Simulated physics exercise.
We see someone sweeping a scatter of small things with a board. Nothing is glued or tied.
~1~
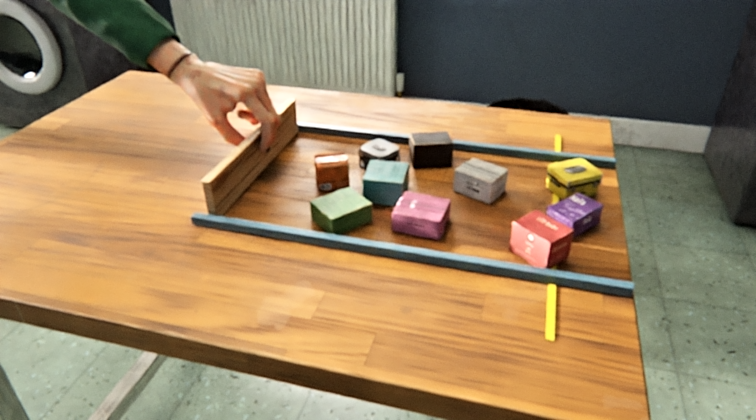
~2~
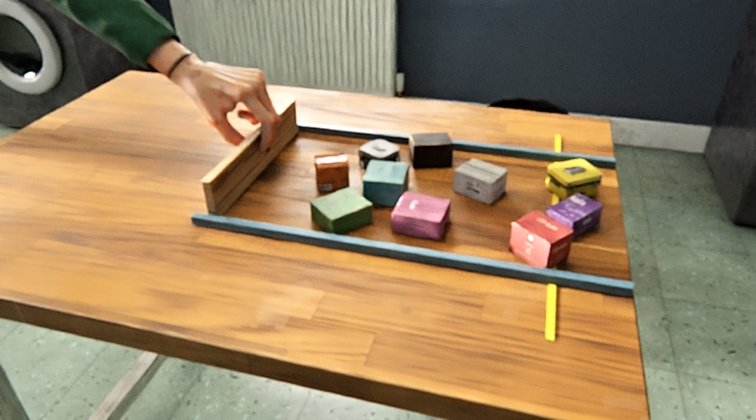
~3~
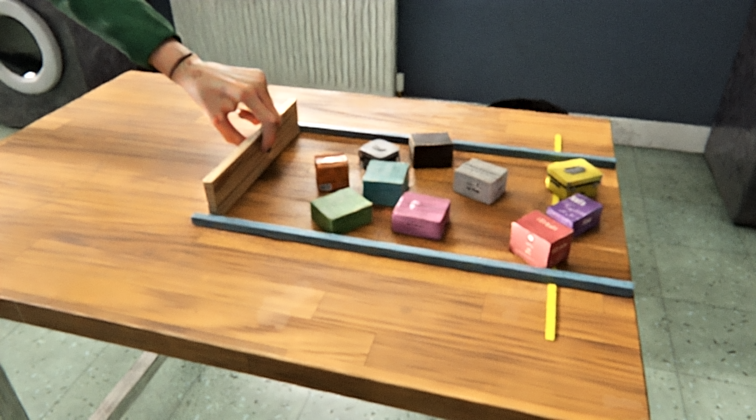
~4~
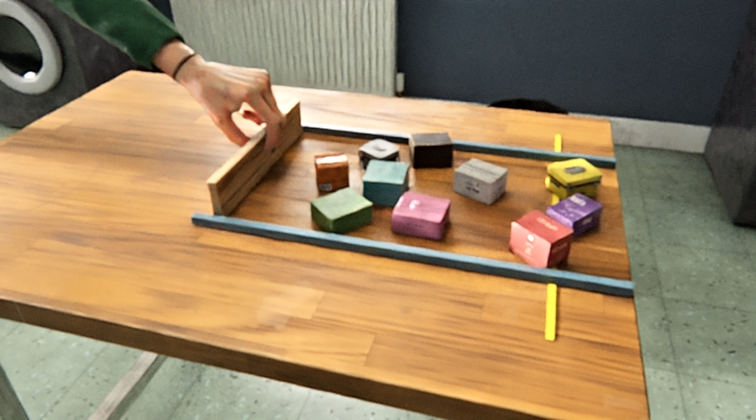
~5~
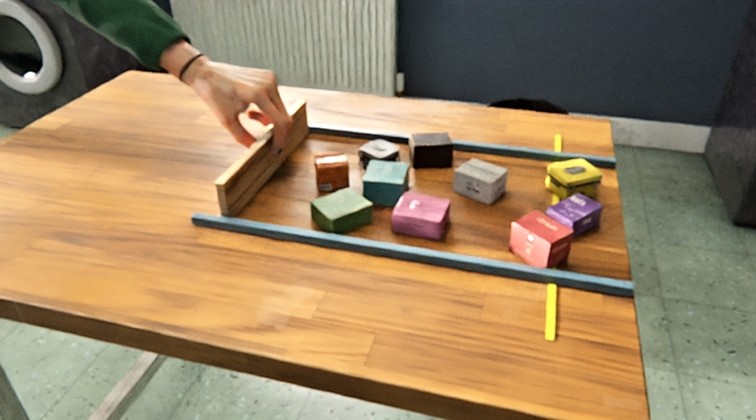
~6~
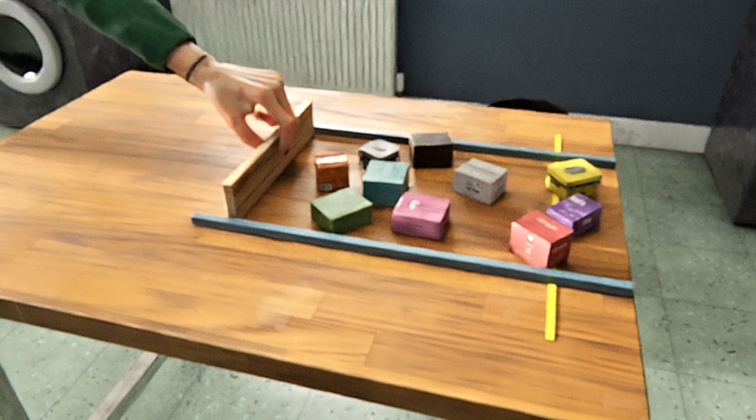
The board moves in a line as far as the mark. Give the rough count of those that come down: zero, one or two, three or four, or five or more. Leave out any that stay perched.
The number that fall off is three or four.
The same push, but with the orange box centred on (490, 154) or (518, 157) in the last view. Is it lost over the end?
In turn it is kept; remains up.
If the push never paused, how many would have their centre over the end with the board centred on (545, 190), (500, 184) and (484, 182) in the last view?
It would be 3, 0 and 0.
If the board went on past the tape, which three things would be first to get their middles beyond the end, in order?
They are the red box, the yellow case, the purple box.
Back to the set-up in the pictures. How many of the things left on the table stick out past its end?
The number is 3.
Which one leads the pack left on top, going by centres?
That is the pink box.
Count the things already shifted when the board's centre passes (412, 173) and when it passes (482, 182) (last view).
7 and 10.
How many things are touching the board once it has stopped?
It touches 4.
A little later, none off yet; purple box at rest near (573, 216); yellow case at rest near (573, 181); red box at rest near (541, 241).
When it is over, the number that fall off is three or four; down, red box, yellow case and purple box.
